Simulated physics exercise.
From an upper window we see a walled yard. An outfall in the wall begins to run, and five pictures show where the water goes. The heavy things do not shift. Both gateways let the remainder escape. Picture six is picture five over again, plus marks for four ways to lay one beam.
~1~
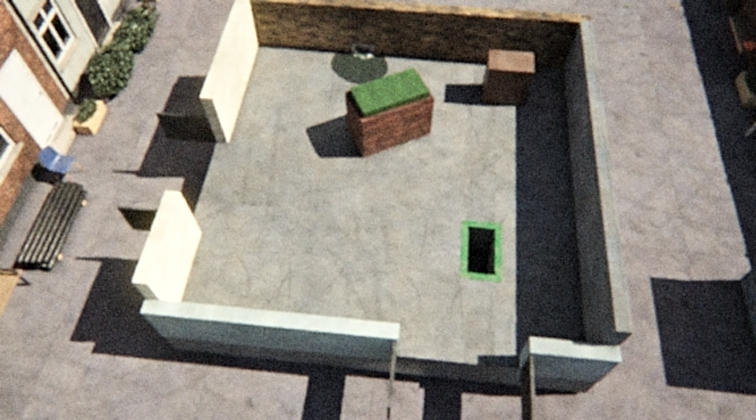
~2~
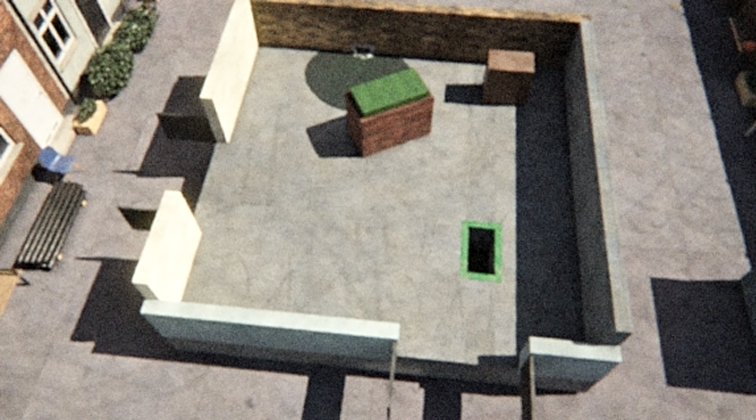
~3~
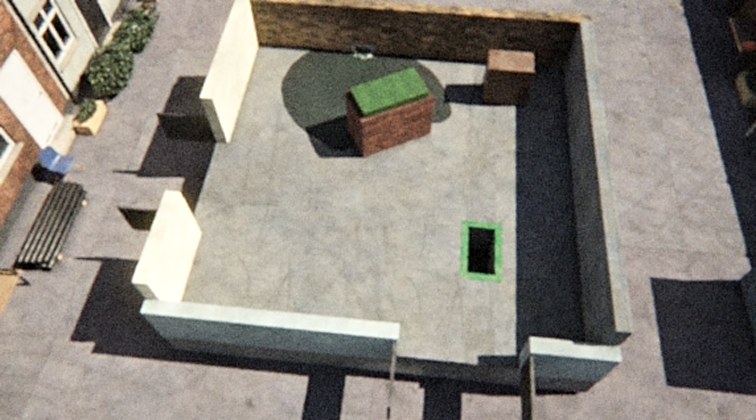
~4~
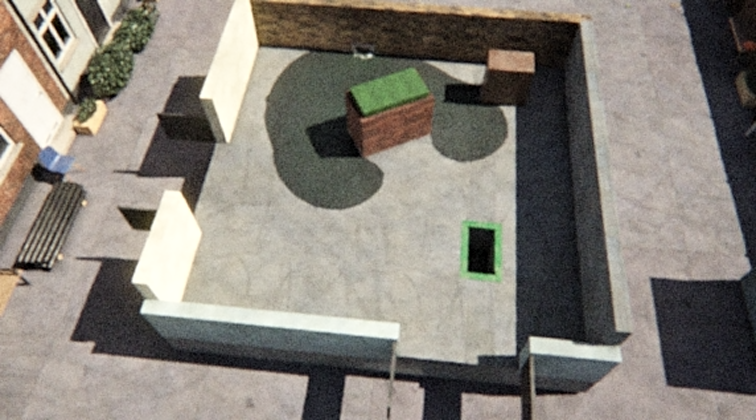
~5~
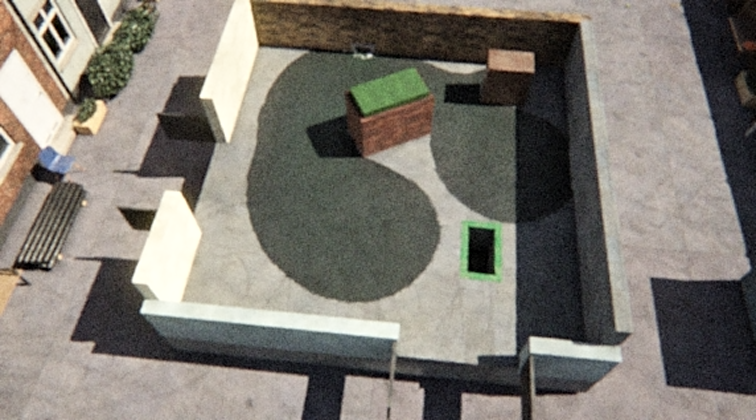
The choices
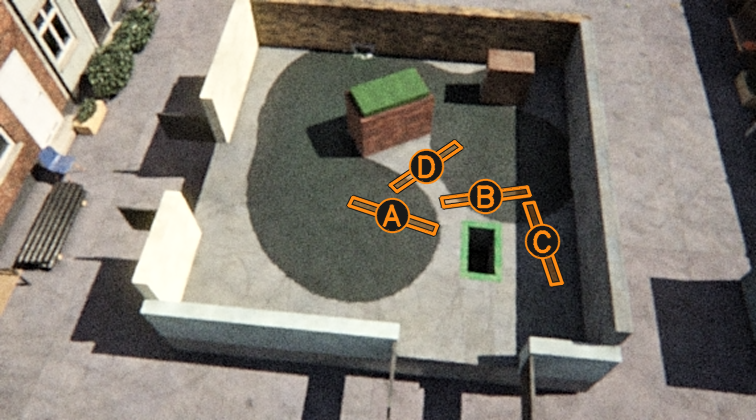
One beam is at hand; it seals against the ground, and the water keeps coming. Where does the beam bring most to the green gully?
Choose A.
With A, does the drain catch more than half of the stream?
No, it does not.
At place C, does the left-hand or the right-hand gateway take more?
The right one.
On the marked copy, A from (350, 201) to (435, 229); B from (442, 202) to (528, 191); C from (529, 202) to (556, 283); D from (393, 188) to (458, 144).
If A is chosen, about 23 % of the stream goes into the green gully, about 77 % out by the gates.
If B is chosen, about 14 % of the stream goes into the green gully, about 85 % out by the gates.
If C is chosen, about 17 % of the stream goes into the green gully, about 82 % out by the gates.
If D is chosen, about 14 % of the stream goes into the green gully, about 85 % out by the gates.
